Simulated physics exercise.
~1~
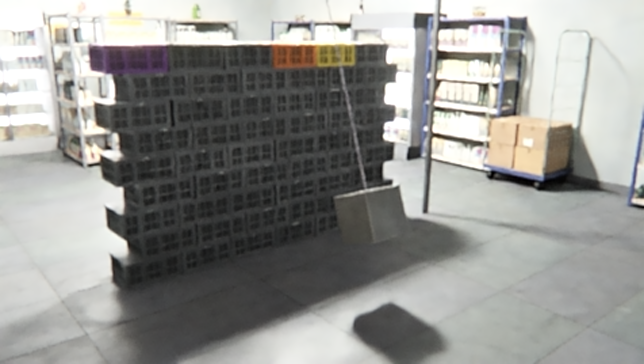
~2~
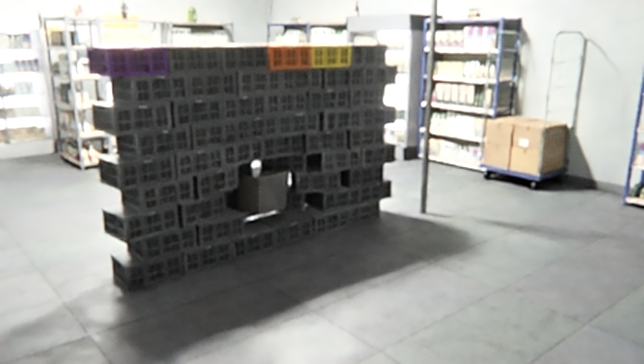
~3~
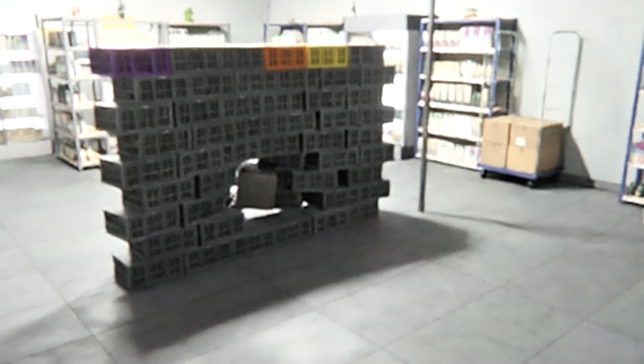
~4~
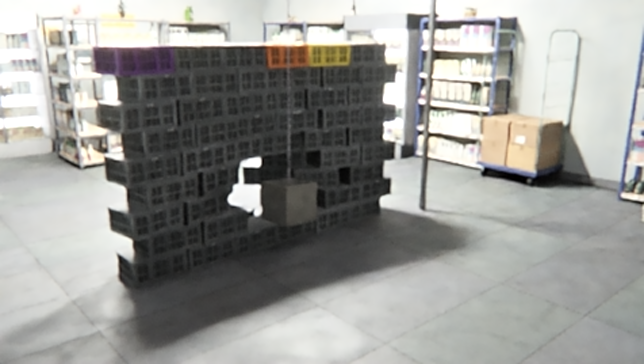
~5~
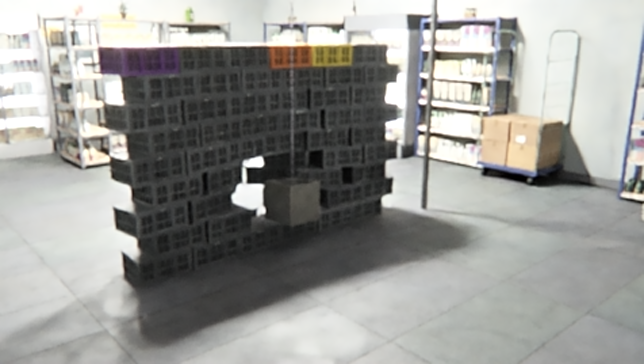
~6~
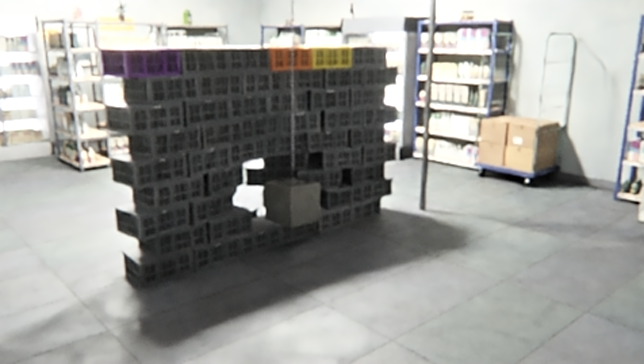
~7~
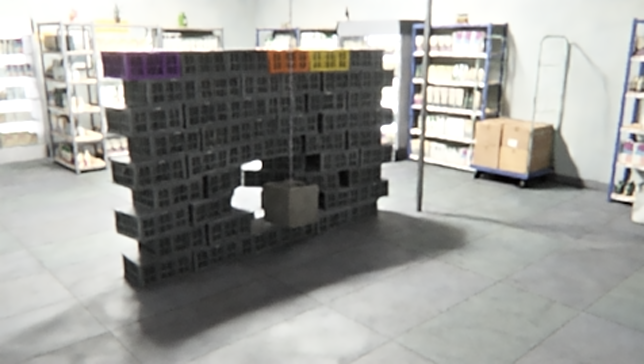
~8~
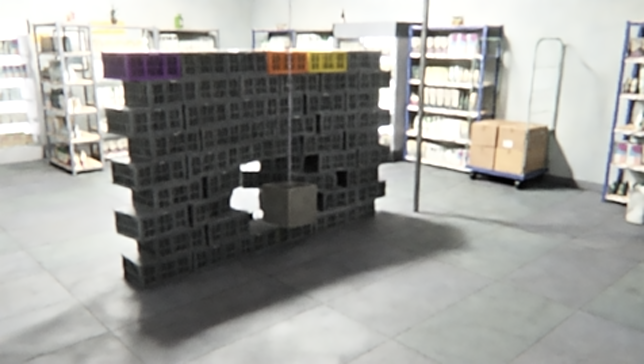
A wide wall of dark crates, one layer thick, stands on the grey floor of a storeroom, seen from slightly above as the view drifts a little sideways. Purple, orange and yellow crates sit along its top row, with stocked shelves behind and boxes on a trolley at right. A grey block hanging on a line swings leftward into the wall, punching a ragged hole low in the middle and shifting nearby crates. It then swings back slightly and settles in front of the gap. The wall stays standing, its coloured crates still on top.
